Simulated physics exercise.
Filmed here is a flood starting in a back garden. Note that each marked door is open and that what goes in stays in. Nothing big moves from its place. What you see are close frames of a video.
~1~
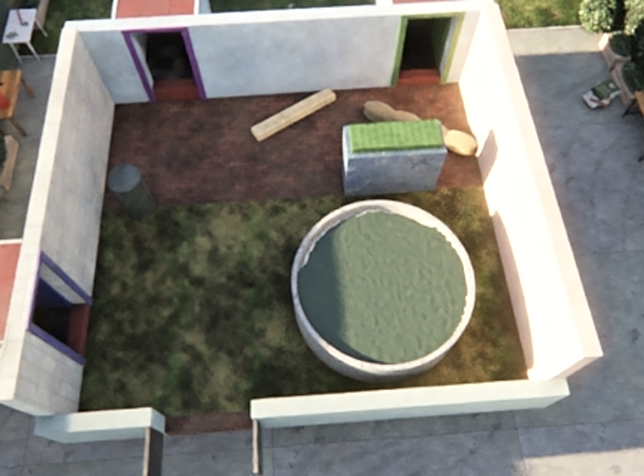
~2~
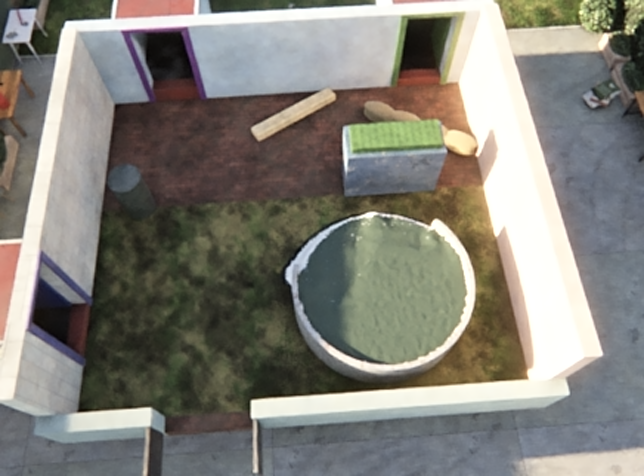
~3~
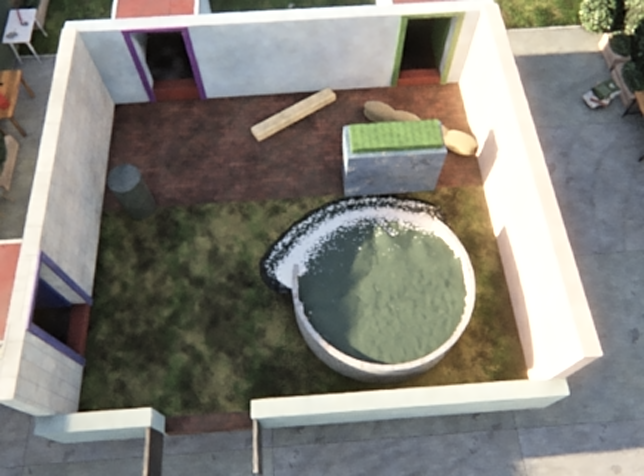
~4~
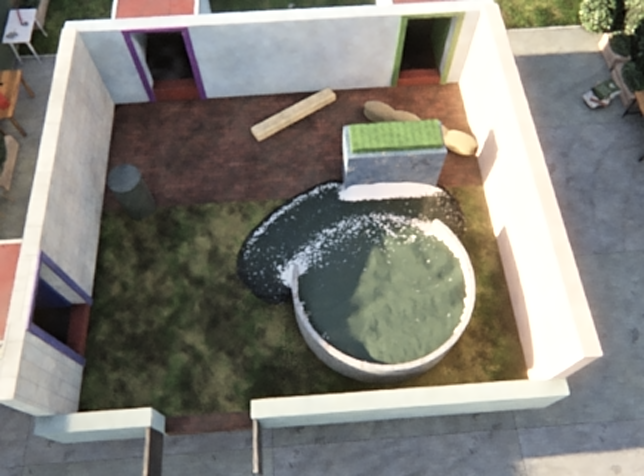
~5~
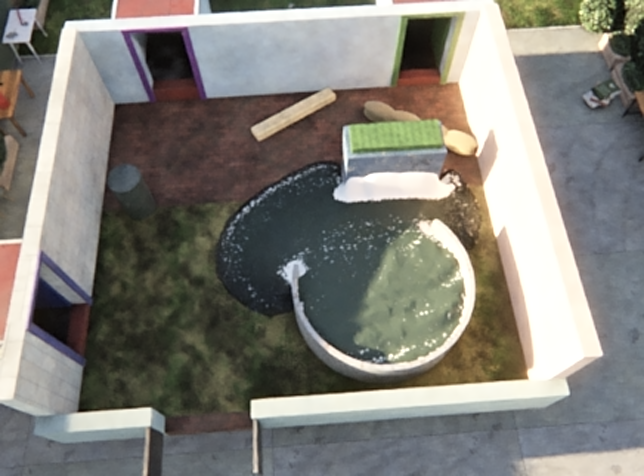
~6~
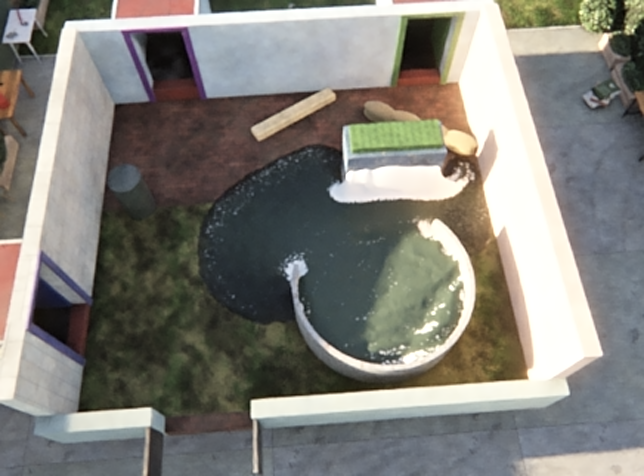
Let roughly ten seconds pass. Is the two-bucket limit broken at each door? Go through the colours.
Result: The purple door will respect the limit, the green door will respect the limit, the blue door will respect the limit.
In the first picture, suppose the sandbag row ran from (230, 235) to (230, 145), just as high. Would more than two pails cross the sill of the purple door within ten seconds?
Looks like purple door doesn't reach it in the end.
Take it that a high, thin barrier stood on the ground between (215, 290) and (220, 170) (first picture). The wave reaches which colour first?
That would be the purple door.
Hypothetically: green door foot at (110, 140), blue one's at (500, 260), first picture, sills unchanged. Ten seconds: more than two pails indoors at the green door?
Log - green door: Beyond the mark.
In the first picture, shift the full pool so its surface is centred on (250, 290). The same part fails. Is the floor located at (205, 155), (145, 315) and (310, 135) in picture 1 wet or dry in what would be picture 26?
First one gets inundated, next one gets inundated, last one gets inundated.
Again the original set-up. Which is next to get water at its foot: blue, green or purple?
Answer: The purple one.
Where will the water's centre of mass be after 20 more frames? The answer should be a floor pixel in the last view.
About (292, 208).
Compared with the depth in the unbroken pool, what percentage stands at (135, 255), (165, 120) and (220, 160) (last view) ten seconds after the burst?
Around 18, 14 and 12 percent, in that order.
A moment on, water covers 45 % of the floor; the purple door not reached, the green door not reached, the blue door not reached.
Next, water covers 65 % of the floor; the purple door wet at the sill, nothing in, the green door not reached, the blue door not reached.
Then, water covers 80 % of the floor; the purple door wet at the sill, nothing in, the green door wet at the sill, nothing in, the blue door wet at the sill, nothing in.
Later, water covers 95 % of the floor; the purple door under two buckets in, the green door wet at the sill, nothing in, the blue door wet at the sill, nothing in.
In the end, water covers 95 % of the floor; the purple door under two buckets in, the green door wet at the sill, nothing in, the blue door wet at the sill, nothing in.
